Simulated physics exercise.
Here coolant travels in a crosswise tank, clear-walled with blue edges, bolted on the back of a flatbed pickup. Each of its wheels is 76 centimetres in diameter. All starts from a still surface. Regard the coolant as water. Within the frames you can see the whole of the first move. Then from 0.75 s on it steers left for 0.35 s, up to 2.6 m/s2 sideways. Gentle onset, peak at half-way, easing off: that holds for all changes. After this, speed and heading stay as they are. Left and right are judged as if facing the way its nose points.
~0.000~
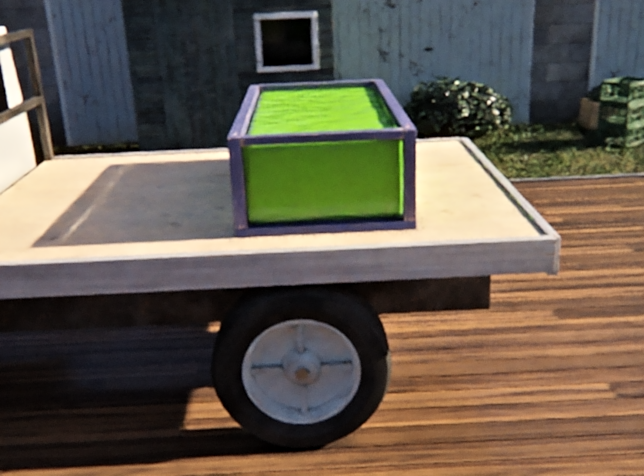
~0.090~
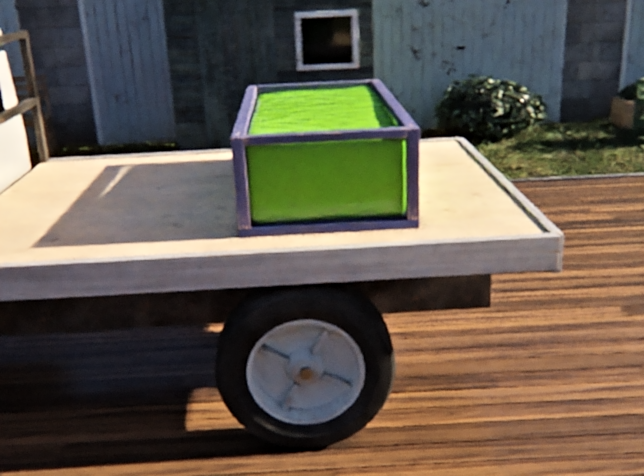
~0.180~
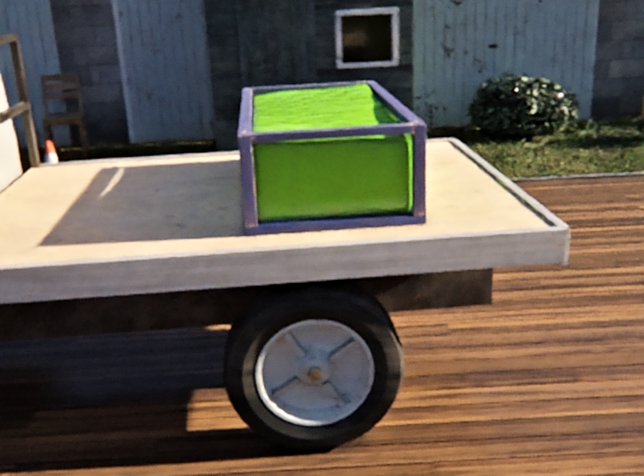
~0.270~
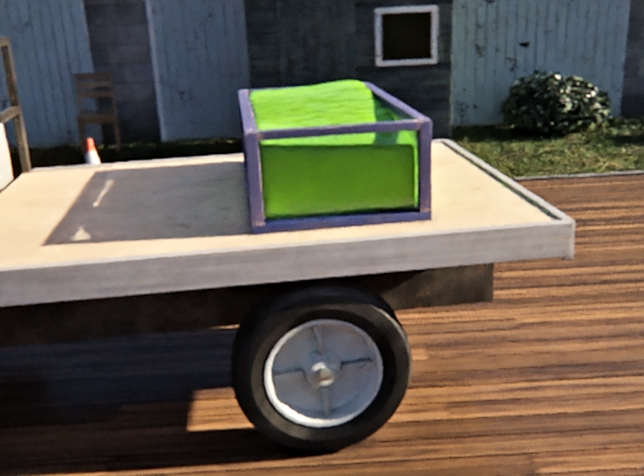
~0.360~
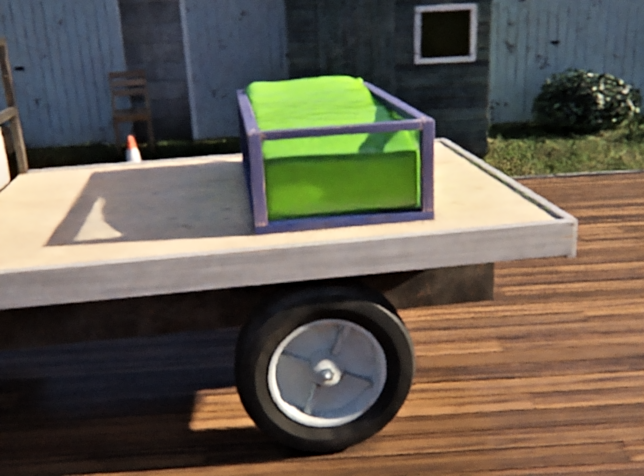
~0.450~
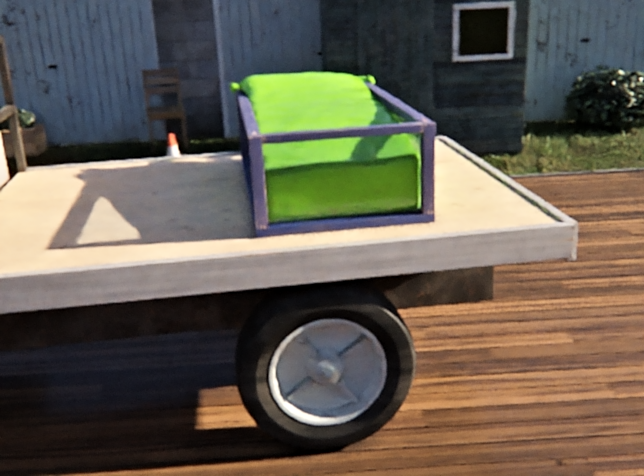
Flatbed rolling left past weathered buildings, wheel turning, as green coolant in a blue-edged tank climbs and bulges at the far side.
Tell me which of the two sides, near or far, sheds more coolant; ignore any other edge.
It ends up spilling away from us.
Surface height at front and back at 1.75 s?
At the front the surface is at 34 cm, while at the back it is at 34 cm.
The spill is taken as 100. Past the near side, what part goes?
About 0 per cent.
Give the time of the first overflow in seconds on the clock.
First escape: Approx. 0.6 s.
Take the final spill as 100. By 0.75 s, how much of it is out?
By that time, around 30 percent of it is out.
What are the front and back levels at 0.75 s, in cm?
Heights: Front 34 cm, then back 34 cm.
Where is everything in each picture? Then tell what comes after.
In the first frame, the surface is at (272, 93) by the front wall; at (362, 89) by the back wall; it shows no tilt against the walls; the front is on the left, levels are read along the far wall; a wheel hub at (302, 378).
In the second frame, the surface is at (270, 94) by the front wall; at (360, 89) by the back wall; it shows no tilt against the walls.
In the third frame, the surface is at (266, 97) by the front wall; at (355, 82) by the back wall; it shows no tilt against the walls.
In the fourth frame, the surface is at (261, 92) by the front wall; at (350, 81) by the back wall; it climbs 5° towards the far side.
In the fifth frame, the surface is at (259, 85) by the front wall; at (349, 78) by the back wall; it climbs 8° towards the far side.
In the sixth frame, the surface is at (258, 76) by the front wall; at (349, 76) by the back wall; it climbs 10° towards the far side; a wheel hub at (330, 378).
Then, 0.75 s in, the surface is 34 cm up at the front and 34 cm at the back; 2 per cent is out, over the far side, a little elsewhere.
Then, 1.25 s in, the surface is 33 cm up at the front and 31 cm at the back; 5 per cent is out, mostly over the far side, some over the left end.
Then, 1.75 s in, the surface is 33 cm up at the front and 34 cm at the back; 6 per cent is out, mostly over the far side, some over the left end.
Then, 4.09 s in, 7 per cent is out, mostly over the far side, some over the left end; the near side has passed 0 per cent and the far side 5.
